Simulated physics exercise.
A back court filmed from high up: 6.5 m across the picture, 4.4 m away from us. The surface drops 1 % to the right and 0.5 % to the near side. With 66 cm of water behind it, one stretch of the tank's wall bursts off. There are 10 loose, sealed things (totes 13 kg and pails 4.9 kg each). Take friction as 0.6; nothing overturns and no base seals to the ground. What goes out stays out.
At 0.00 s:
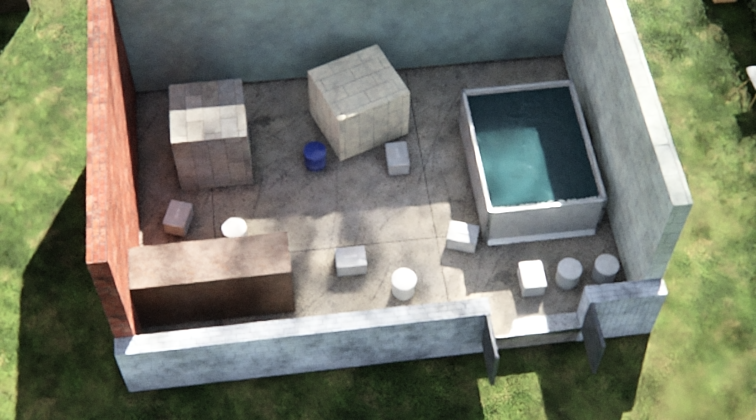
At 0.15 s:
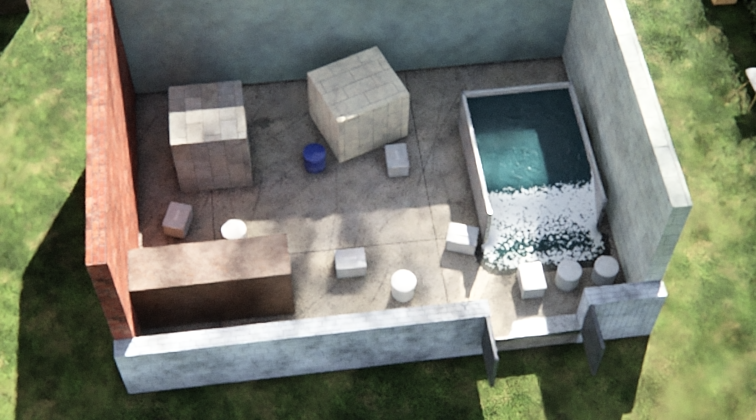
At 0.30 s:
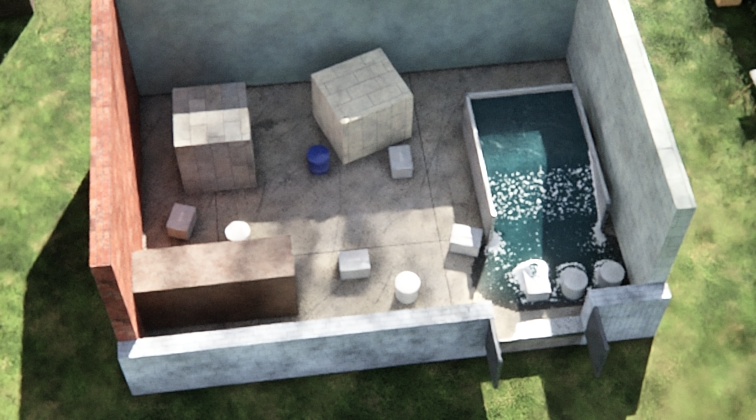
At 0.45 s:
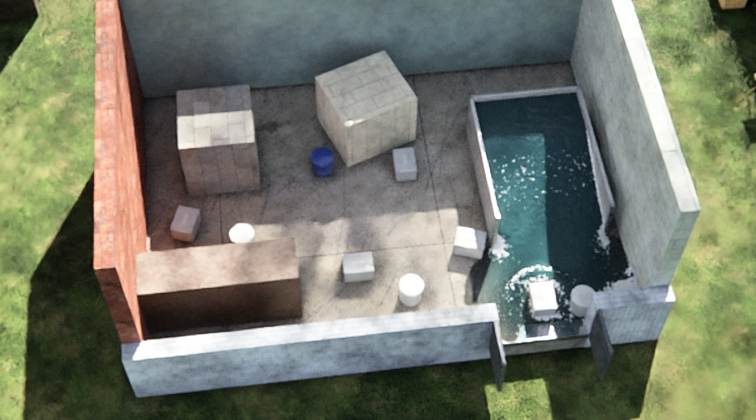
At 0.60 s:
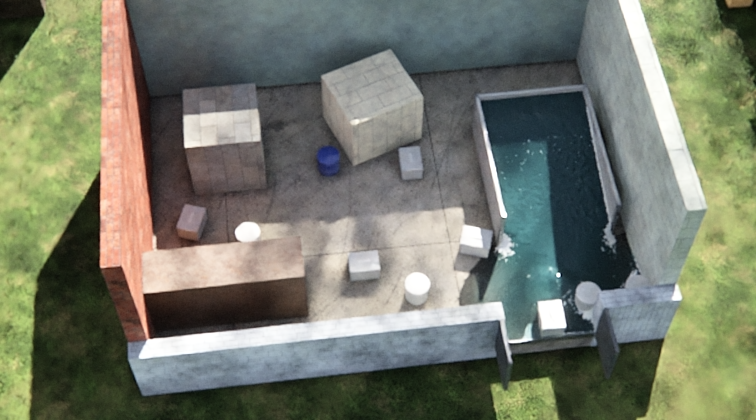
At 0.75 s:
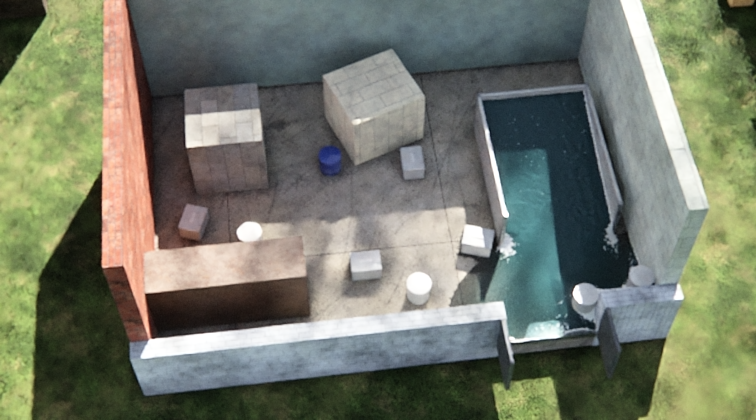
We see a walled court from above as the near side of a water tank bursts and foaming water surges to the open gateway, shifting a few pale containers there while the blue pail and other objects stay put.
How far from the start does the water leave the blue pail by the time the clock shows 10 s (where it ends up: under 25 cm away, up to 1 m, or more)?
Blue pail stays put.
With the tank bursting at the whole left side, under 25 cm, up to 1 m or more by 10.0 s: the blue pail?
In that case the blue pail travels far.
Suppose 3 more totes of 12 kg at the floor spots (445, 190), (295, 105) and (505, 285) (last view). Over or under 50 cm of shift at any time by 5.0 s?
In that order: Short of it, short of it, more.
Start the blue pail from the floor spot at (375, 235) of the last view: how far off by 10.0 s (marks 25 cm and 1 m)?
It barely shifts.
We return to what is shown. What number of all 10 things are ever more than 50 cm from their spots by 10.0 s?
That makes 4.
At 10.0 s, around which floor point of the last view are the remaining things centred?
At about (381, 227).
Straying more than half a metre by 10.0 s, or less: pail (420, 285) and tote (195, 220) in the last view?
In that order: Past it, short of it.
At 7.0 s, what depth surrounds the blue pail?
About 2 cm.
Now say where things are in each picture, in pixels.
In the first picture, the blue pail at (315, 151), on the bottom; 3.0 m2 under water; 0 of 10 have shifted.
In the second picture, the blue pail at (314, 152) rests on the ground; water covers 3.9 m2; 0 of 10 have shifted.
In the third picture, the blue pail at (318, 154), on the bottom; 4.7 m2 under water; 2 of 10 have shifted.
In the fourth picture, the blue pail at (322, 157) rests on the ground; water covers 5.7 m2; 3 of 10 have shifted.
In the fifth picture, the blue pail at (328, 155), on the bottom; water covers 6.1 m2; 3 of 10 have shifted.
In the sixth picture, the blue pail at (330, 155) rests on the ground; 6.2 m2 under water; 3 of 10 have shifted.
After 2.0 s the blue pail is near (330, 155), 0.0 m from its start, aground; 2 of 10 are out; 1 afloat.
After 4.5 s the blue pail is near (330, 155), 0.0 m from its start, aground; 2 of 10 are out; 1 afloat.
After 7.0 s the blue pail is near (330, 155), 0.0 m from its start, aground; 2 of 10 are out; 0 afloat.
After 10.0 s the blue pail is near (330, 155), 0.0 m from its start, aground; 2 of 10 are out; 0 afloat.
